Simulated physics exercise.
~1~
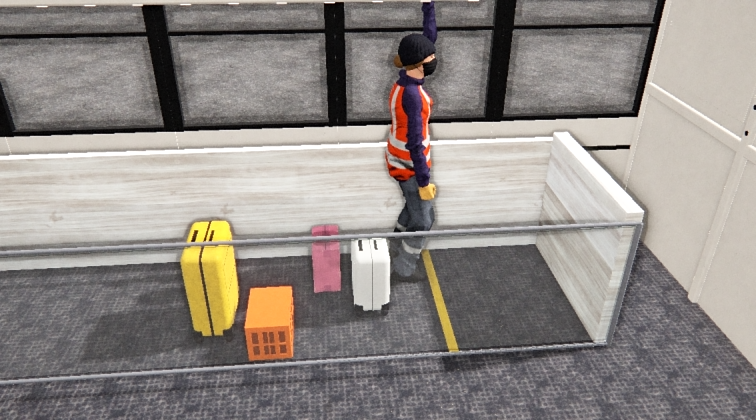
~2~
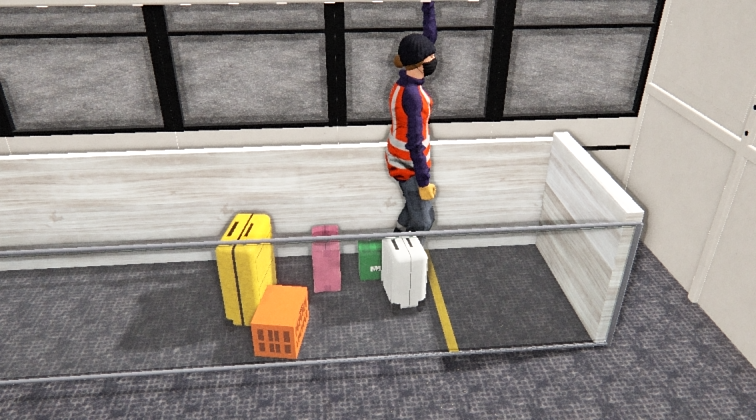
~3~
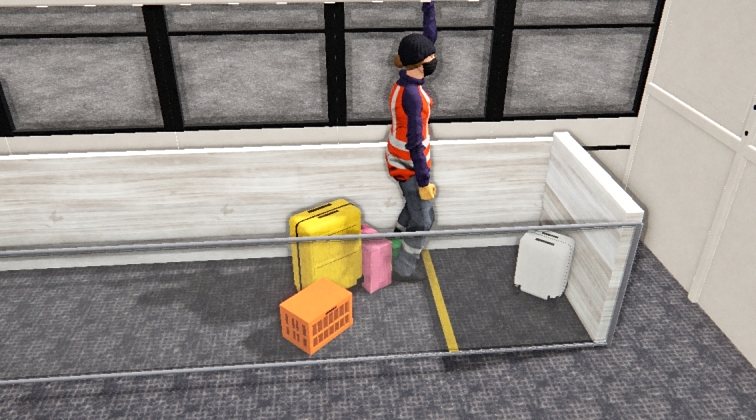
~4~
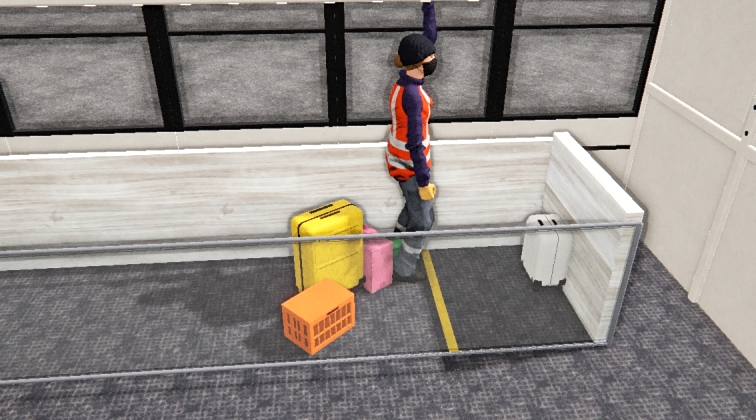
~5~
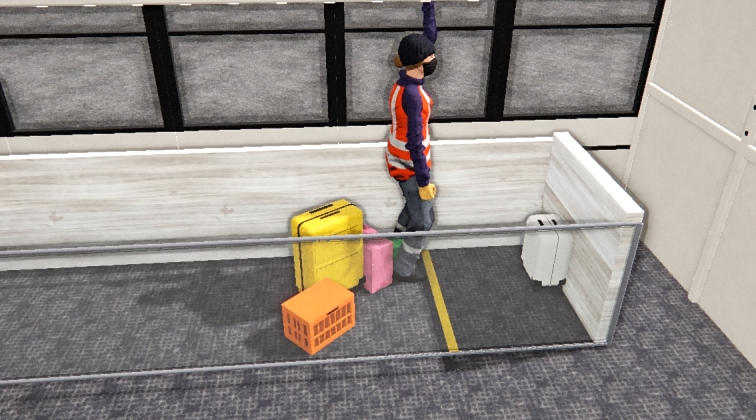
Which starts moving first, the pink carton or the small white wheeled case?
The small white wheeled case starts moving first. The pink carton is still in its place when the white case has already shifted to the right.
White case sliding right across a yellow line beside a standing tram passenger, as yellow case, orange crate and pink carton stop short.
